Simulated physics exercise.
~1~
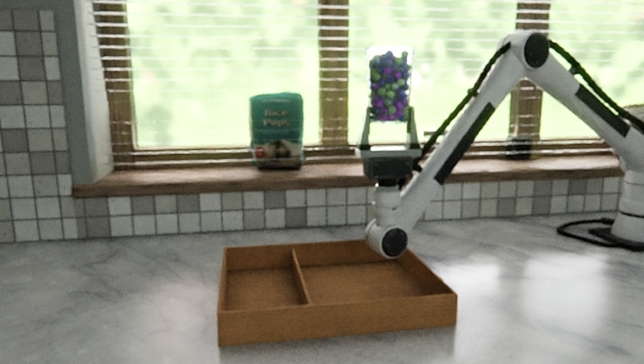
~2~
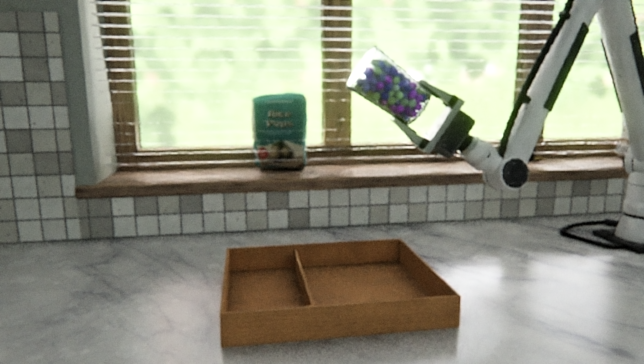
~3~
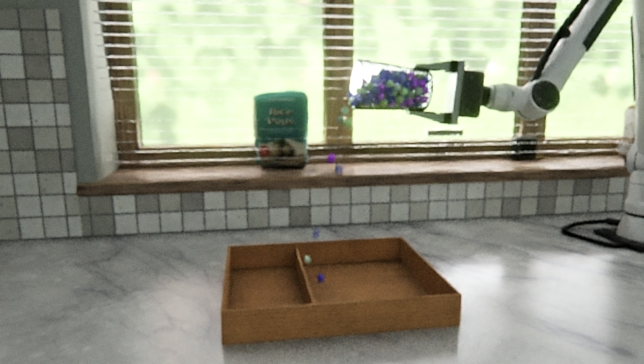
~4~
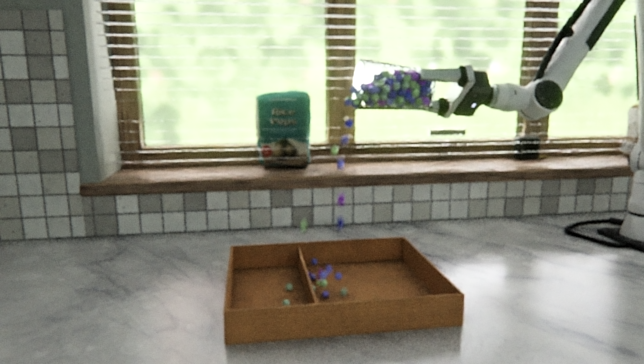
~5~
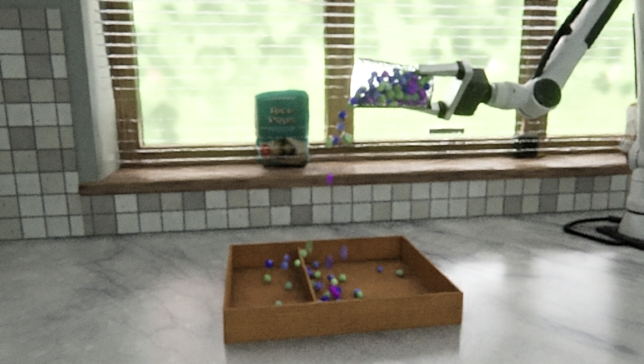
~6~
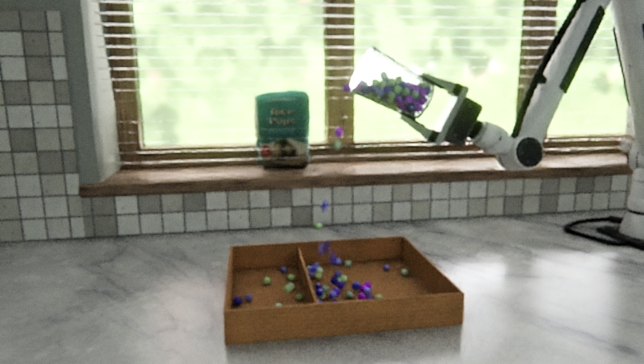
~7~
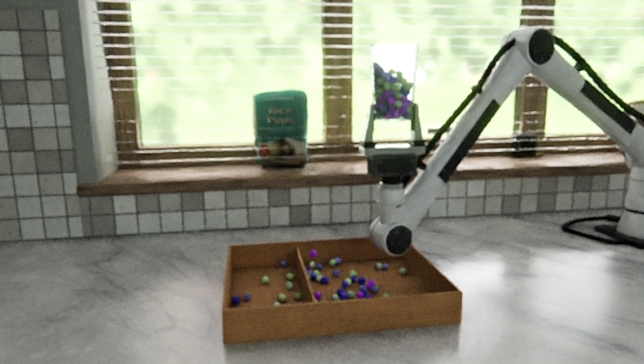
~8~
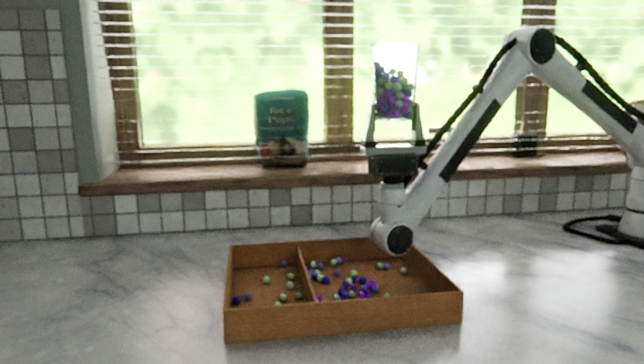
Robot arm tipping a clear beaker of colourful sweets, spilling some into a divided tray, then turning it upright still partly full.
